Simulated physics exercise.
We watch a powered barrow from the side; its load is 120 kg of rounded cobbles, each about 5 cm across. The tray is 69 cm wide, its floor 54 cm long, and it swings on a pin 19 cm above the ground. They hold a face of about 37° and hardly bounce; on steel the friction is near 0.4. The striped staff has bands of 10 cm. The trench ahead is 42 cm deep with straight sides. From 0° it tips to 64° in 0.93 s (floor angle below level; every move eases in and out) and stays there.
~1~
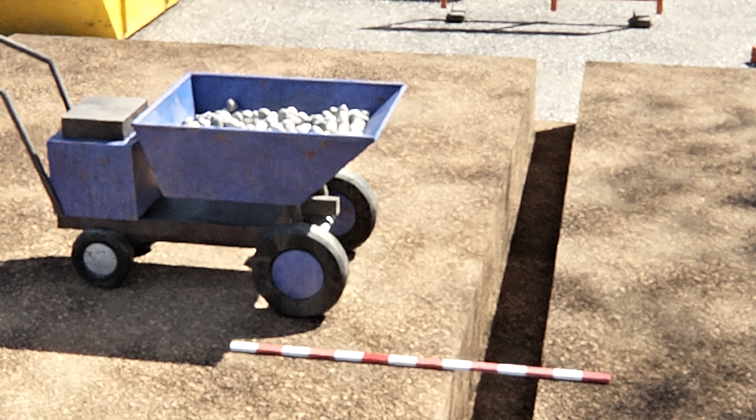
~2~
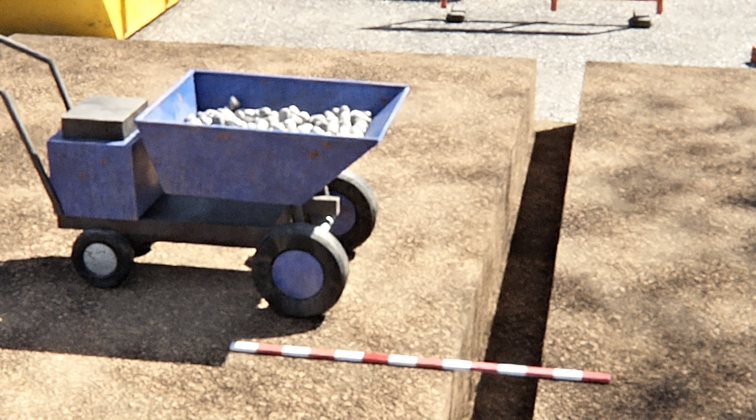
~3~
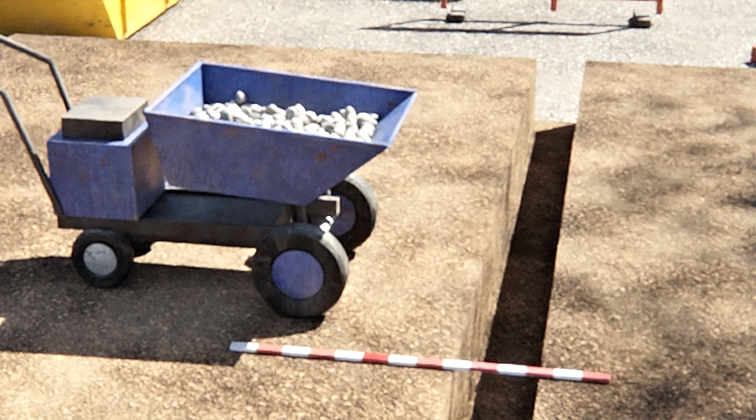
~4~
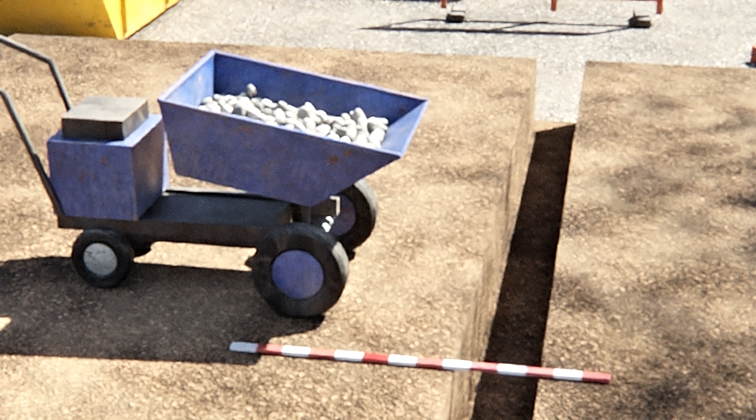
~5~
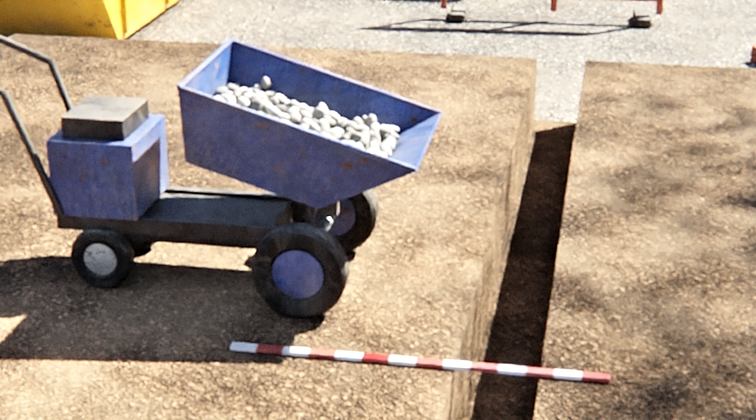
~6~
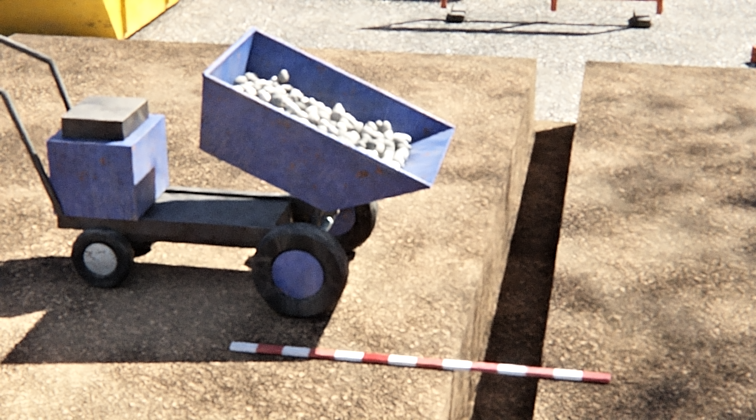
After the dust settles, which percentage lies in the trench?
Close to 89 in a hundred.
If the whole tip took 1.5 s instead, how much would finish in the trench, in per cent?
It would be near 95 per cent.
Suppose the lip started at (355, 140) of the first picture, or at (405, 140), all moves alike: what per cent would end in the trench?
First some 100, then 60 per cent.
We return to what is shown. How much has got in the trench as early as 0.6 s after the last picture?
About 20 per cent by then.
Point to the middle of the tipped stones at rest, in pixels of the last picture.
Near (518, 365).
Then, 0.3 s after the last picture the floor is at 54°, 100 % in the tray; the foremost stones are at (447, 225).
Then, 0.6 s after the last picture the floor is at 64°, 81 % in the tray, 19 % in the trench; the foremost stones are at (542, 307).
Then, 1.0 s after the last picture the floor is at 64°, 33 % in the tray, 56 % in the trench, 10 % past the trench; the foremost stones are at (655, 314).
Then, 2.9 s after the last picture the floor is at 64°, 0 % in the tray, 89 % in the trench, 11 % past the trench; the foremost stones are at (741, 325).
